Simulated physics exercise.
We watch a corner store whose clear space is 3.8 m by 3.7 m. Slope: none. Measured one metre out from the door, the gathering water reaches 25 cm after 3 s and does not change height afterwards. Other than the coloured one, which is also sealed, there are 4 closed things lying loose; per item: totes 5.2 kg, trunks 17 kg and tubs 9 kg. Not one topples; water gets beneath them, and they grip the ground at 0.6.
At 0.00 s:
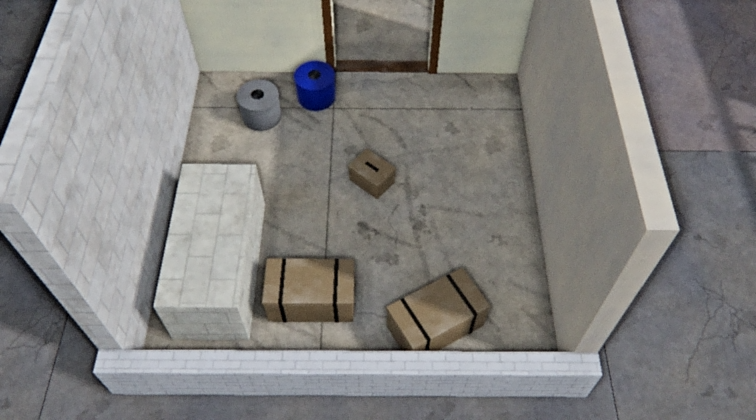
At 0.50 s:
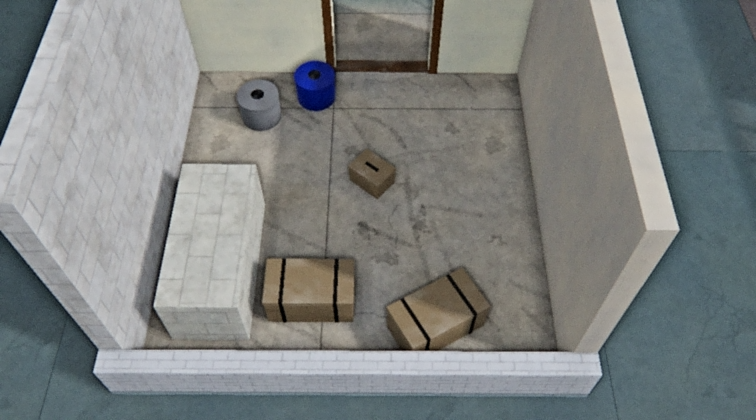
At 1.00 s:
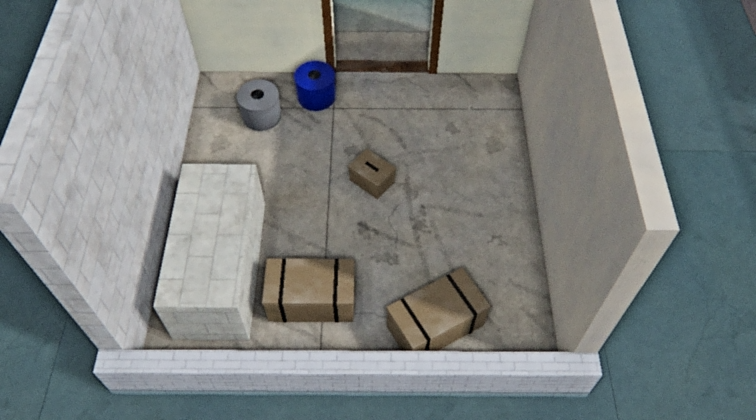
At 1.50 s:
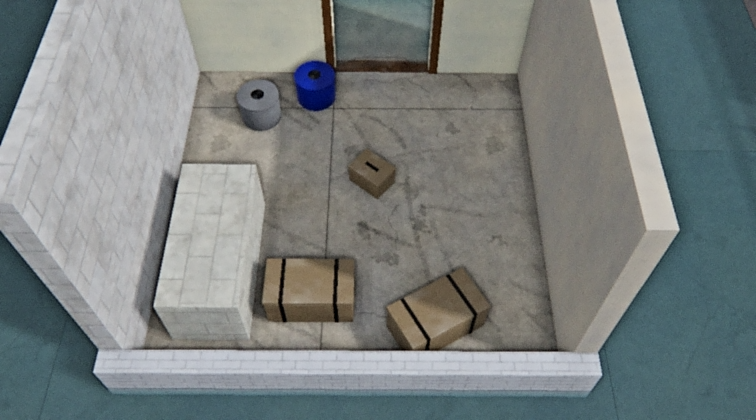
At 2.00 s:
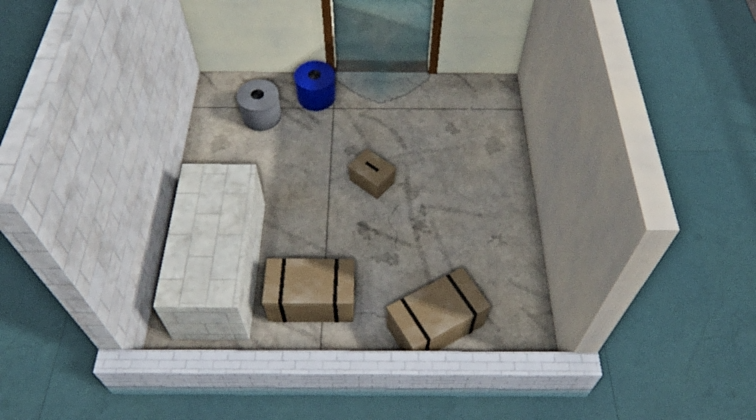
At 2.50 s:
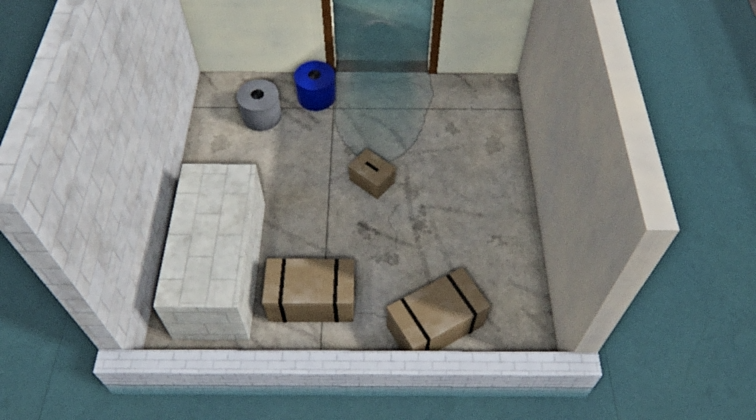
A pale block-walled corner store with a concrete floor and a doorway in the back wall is seen from high above its low front wall. A white block stands at left, two brown trunks with black straps lie near the front, a small brown box sits mid-floor, and grey and blue tubs stand by the door. Water surrounds the building, then spreads through the doorway towards the small box, while every object and the camera stay still.
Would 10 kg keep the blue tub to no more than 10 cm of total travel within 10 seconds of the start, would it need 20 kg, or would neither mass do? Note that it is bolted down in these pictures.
I'd wager only the heavier choice works.
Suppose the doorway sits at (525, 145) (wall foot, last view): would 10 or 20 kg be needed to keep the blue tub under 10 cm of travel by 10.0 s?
Then no mass works.
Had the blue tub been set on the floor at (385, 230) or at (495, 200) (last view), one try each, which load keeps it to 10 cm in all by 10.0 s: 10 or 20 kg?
First try none suffices, second try none suffices.
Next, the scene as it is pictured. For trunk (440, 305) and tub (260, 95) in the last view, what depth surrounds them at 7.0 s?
First roughly 14 cm, second roughly 1 cm.
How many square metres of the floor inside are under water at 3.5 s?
That flooded area is roughly 5.0 m2.
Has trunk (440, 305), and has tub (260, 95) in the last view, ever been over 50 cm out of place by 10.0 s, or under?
Respectively: Threshold not reached and threshold not reached.
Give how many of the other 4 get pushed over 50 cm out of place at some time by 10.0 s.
1 in all.
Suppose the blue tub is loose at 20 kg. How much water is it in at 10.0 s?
Close to 7 cm deep.
After 3.5 s the blue tub would be 0 cm from its start with 10 kg and 0 cm from its start with 20 kg; 4 cm of water round it then.
After 4.5 s the blue tub would be 11 cm from its start with 10 kg and 0 cm from its start with 20 kg; 4 cm of water round it then.
After 7.0 s the blue tub would be 11 cm from its start with 10 kg and 0 cm from its start with 20 kg; 4 cm of water round it then.
After 10.0 s the blue tub would be 20 cm from its start with 10 kg and 0 cm from its start with 20 kg; 7 cm of water round it then.
